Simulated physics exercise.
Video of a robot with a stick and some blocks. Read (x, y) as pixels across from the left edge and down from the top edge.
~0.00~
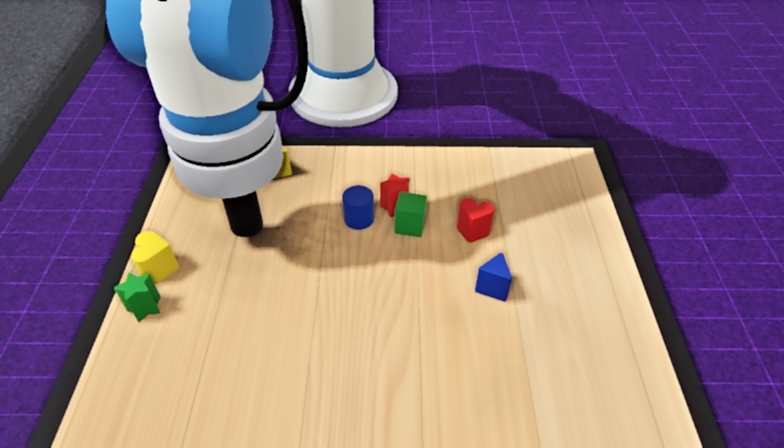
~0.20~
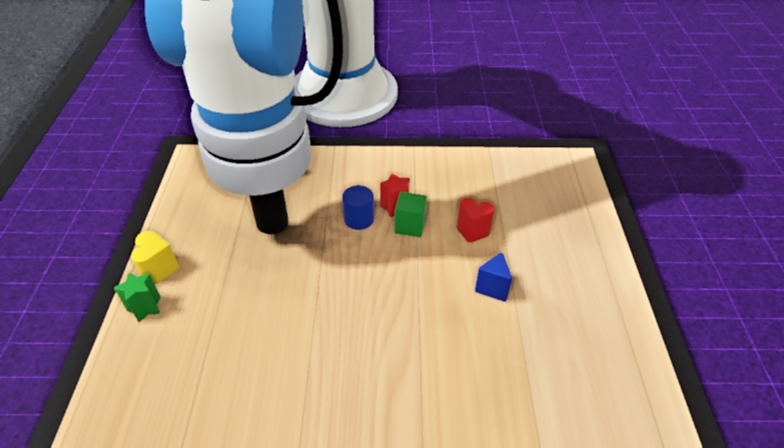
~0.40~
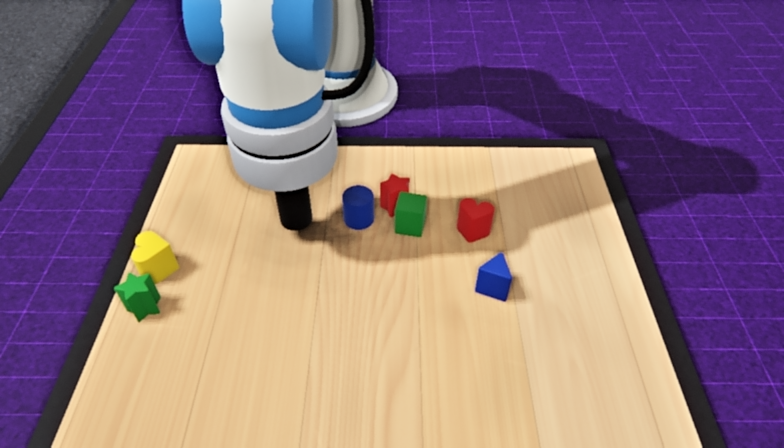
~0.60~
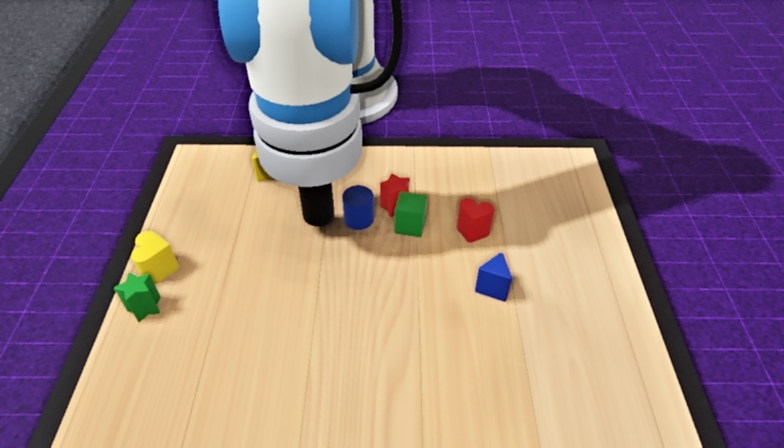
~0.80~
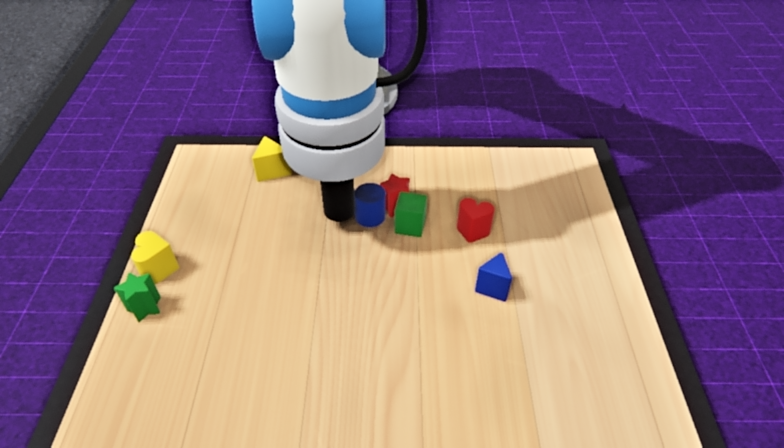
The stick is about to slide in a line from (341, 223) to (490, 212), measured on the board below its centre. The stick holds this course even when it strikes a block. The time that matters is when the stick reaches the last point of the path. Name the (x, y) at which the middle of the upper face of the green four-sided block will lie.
So, by the moment the path ends, you'll find the top centre of the green four-sided block at (469, 211).
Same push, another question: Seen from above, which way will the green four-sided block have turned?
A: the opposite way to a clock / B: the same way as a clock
My answer is option B.
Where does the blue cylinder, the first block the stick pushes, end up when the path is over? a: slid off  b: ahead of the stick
a: Slid off.
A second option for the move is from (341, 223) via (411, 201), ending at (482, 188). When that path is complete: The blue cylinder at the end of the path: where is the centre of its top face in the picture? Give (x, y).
It will end up at (511, 155).
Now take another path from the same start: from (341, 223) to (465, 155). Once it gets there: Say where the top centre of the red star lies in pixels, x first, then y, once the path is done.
It is going to be at (474, 178).
On the path given first. One third of the way, stick at (392, 207); blue cylinder at (417, 182); red star at (428, 166), turned 30° anticlockwise; green four-sided block at (426, 202), turned 55° clockwise.
Two thirds of the way, stick at (442, 204); blue cylinder at (453, 172); red star at (438, 157), turned 85° anticlockwise; green four-sided block at (462, 210); red heart-shaped block at (499, 217), turned 15° anticlockwise.
At the end, stick at (492, 200); blue cylinder at (464, 169); red star at (438, 156), turned 90° anticlockwise; green four-sided block at (469, 211), turned 160° clockwise; red heart-shaped block at (505, 221), turned 35° anticlockwise.
